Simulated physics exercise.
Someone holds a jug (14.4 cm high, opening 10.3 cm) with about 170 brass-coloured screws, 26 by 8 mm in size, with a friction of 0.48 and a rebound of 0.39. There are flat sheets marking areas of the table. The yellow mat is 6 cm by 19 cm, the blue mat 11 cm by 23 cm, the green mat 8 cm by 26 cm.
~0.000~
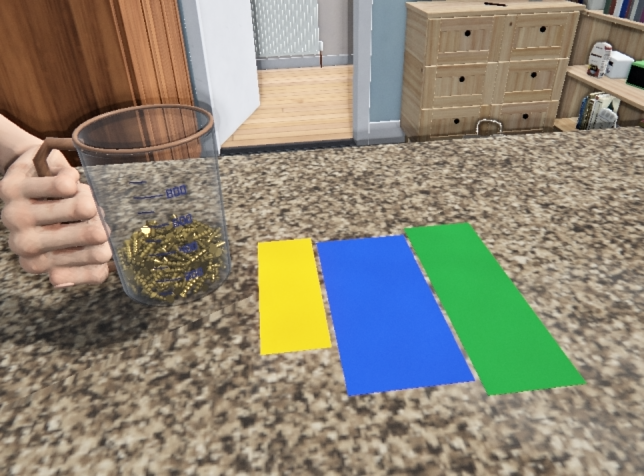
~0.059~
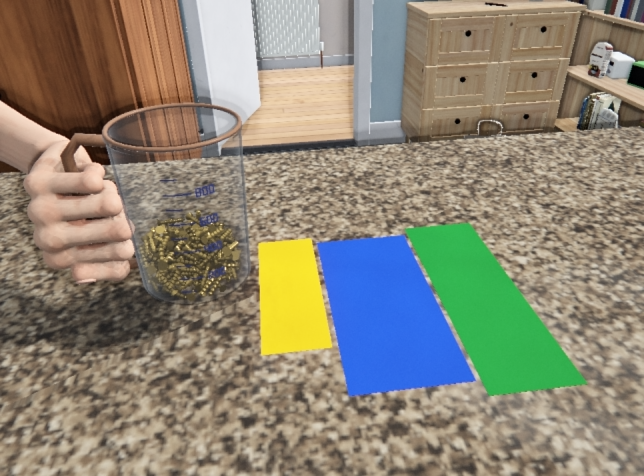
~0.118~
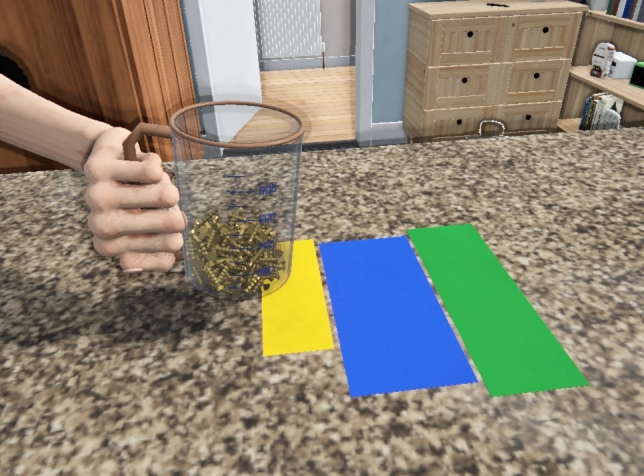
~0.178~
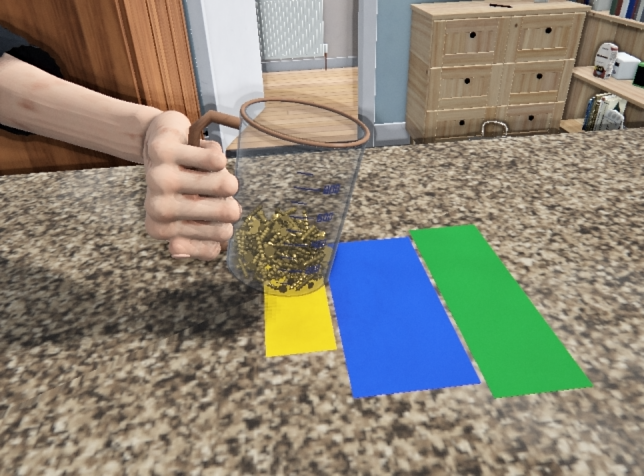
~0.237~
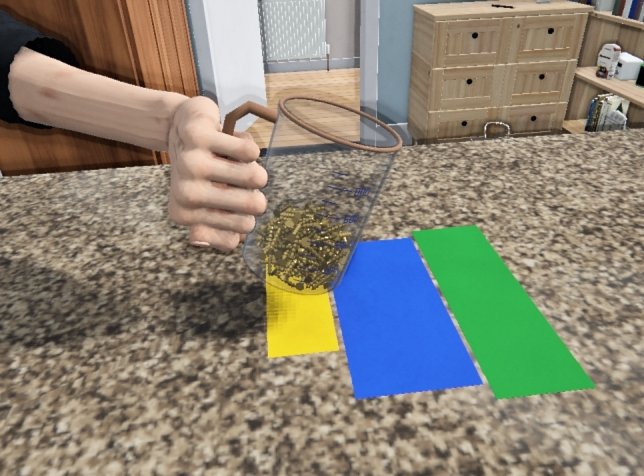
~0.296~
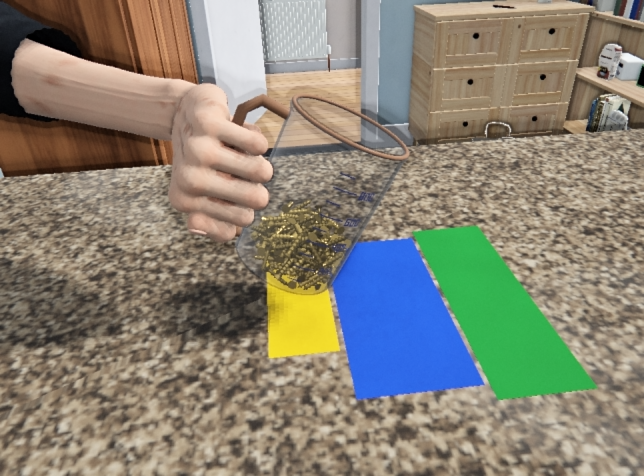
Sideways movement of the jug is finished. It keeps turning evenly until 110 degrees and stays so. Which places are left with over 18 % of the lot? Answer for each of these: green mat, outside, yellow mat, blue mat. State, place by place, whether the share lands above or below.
The share for each place: Green mat lands below; outside lands below; yellow mat lands below; blue mat lands above.
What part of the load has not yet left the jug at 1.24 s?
90 %.
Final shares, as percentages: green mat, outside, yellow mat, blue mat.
In per cent: Green mat 0; outside 0; yellow mat 0; blue mat 35.
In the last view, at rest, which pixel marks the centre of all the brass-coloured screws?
Around (339, 241).
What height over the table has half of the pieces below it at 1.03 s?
Estimate: About 12 cm.
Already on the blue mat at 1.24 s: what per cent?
At that moment, close to 10 % has got there.
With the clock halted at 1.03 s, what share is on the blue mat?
Close to 0 in a hundred by then.
After 0.58 s, tilt 59 degrees; jug 100 %; middle of all pieces on or above the table near (275, 233).
Then, at 0.82 s, tilt 86 degrees; jug 100 %; middle of all pieces on or above the table near (263, 215).
After 1.03 s, tilt 108 degrees; jug 100 %; middle of all pieces on or above the table near (274, 212).
After 1.24 s, tilt 110 degrees; blue mat 10 %, jug 90 %; middle of all pieces on or above the table near (305, 229).
By 2.2 s all is still; outside 0 %, blue mat 35 %, green mat 0 %, jug 65 %, yellow mat 0 %.
